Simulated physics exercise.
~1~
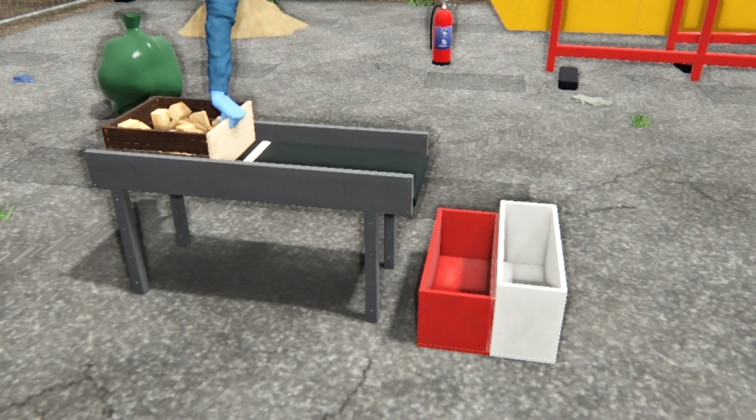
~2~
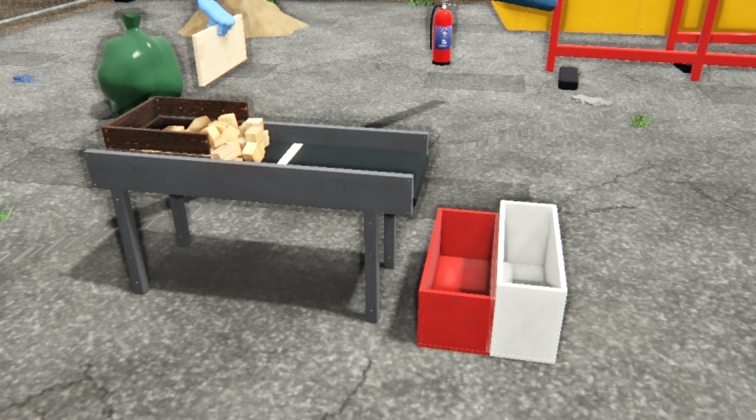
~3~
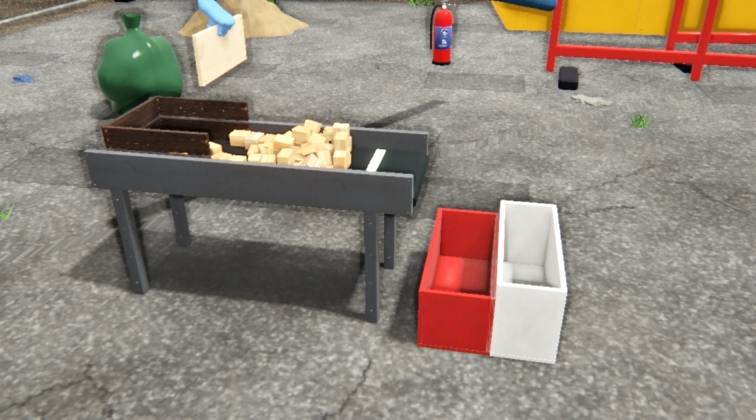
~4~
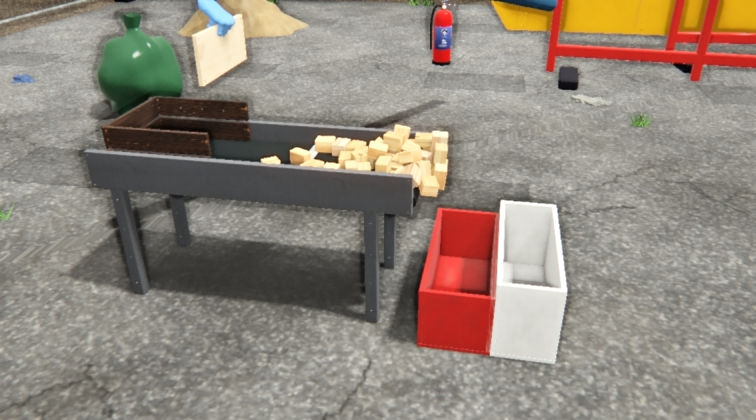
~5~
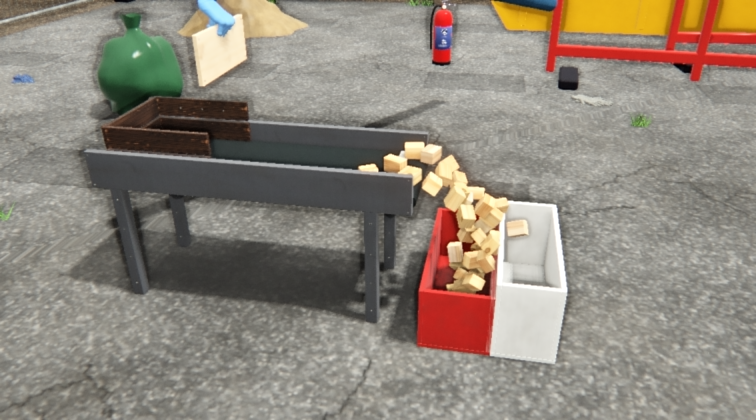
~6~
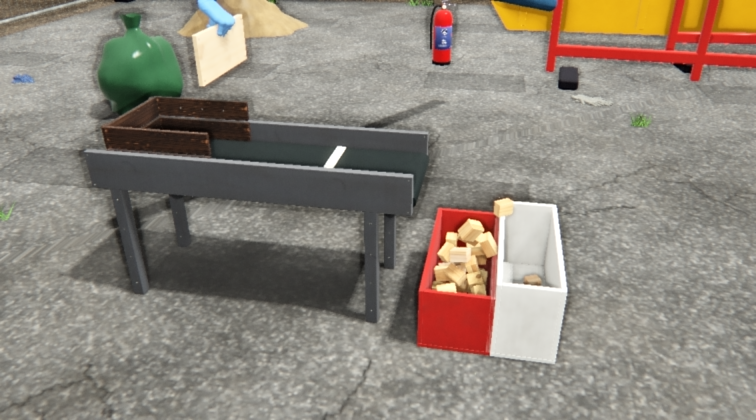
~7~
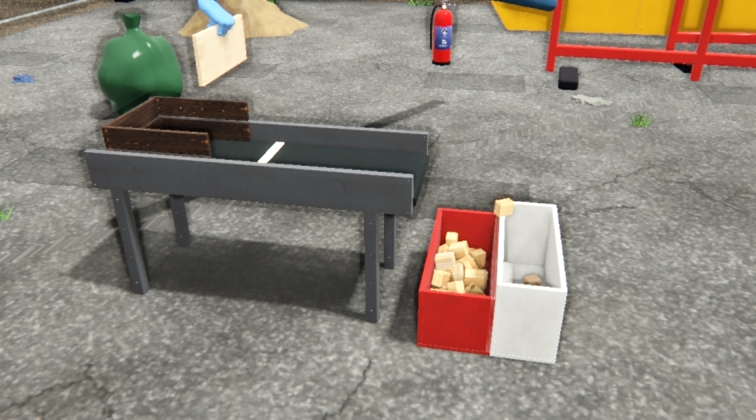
We see a blue-gloved hand lift a wooden gate from a dark pen on a conveyor, and a heap of timber offcuts rides right along the belt and tumbles off the end, most landing in the red tub and a few in the white tub.
